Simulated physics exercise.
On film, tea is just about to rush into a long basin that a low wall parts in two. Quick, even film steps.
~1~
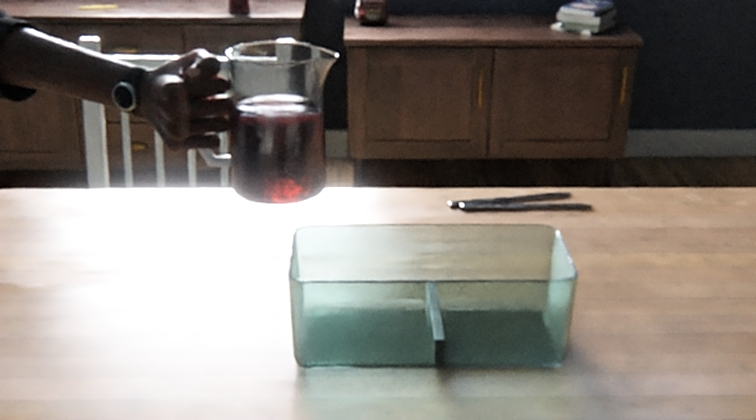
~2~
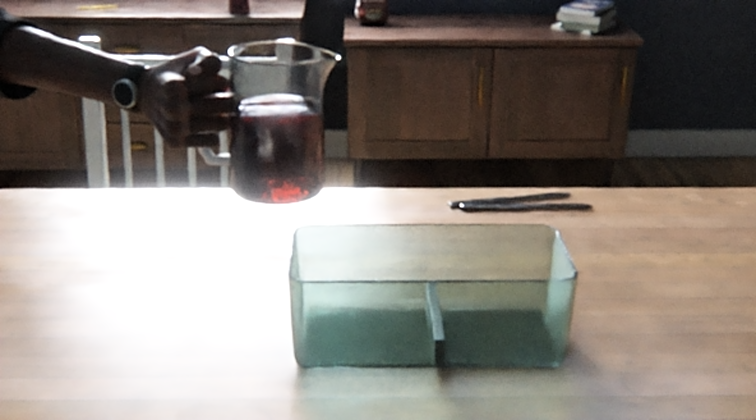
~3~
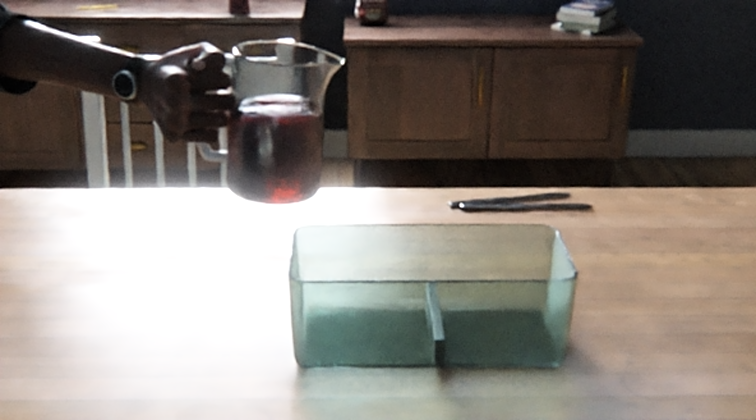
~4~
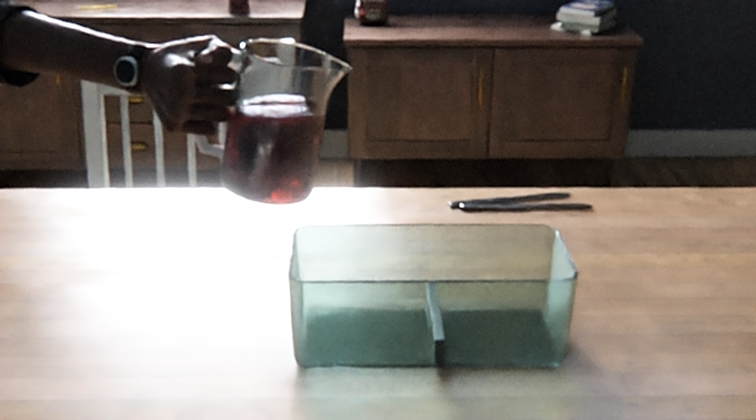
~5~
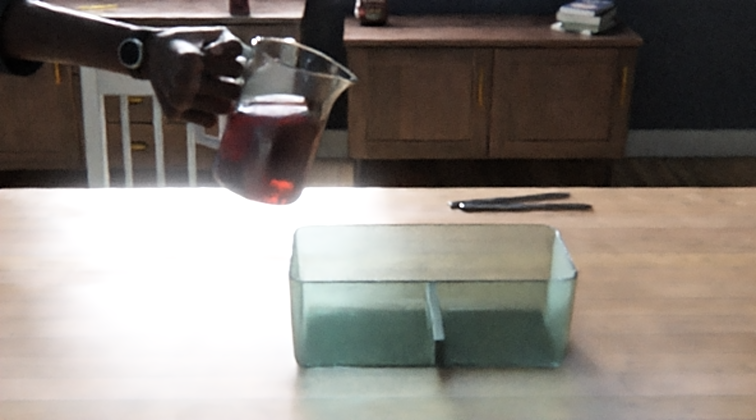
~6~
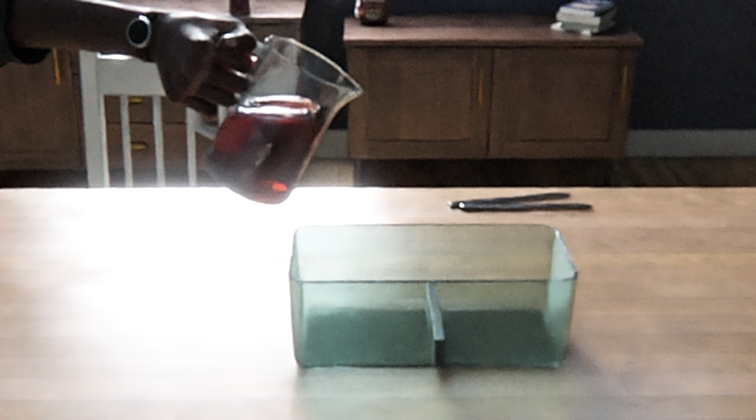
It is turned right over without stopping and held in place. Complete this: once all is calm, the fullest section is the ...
The fullest section is the left one.
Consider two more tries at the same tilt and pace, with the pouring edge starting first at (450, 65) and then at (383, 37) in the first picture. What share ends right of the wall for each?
The first gives 70 %, the second 90 %.
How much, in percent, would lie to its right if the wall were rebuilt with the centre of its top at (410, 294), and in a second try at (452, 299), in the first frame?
About 60 % and 0 %.
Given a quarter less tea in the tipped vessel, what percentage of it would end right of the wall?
About 5 per cent.
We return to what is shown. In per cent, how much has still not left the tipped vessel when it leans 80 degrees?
Roughly 90 %.
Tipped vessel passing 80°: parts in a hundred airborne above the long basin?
Estimated: 10 per cent or thereabouts.
A moment on, the tilt is 80° and 91 per cent is still to pour, 0 is left of the wall and 0 right of it.
Next, the tilt is 100° and 44 per cent is still to pour, 31 is left of the wall and 2 right of it.
Then the tilt is 101° and 12 per cent is still to pour, 64 is left of the wall and 13 right of it.
Later the tilt is 101° and 2 per cent is still to pour, 77 is left of the wall and 15 right of it.
Finally, 79 per cent lies left of the wall, 17 right of it and 4 outside.
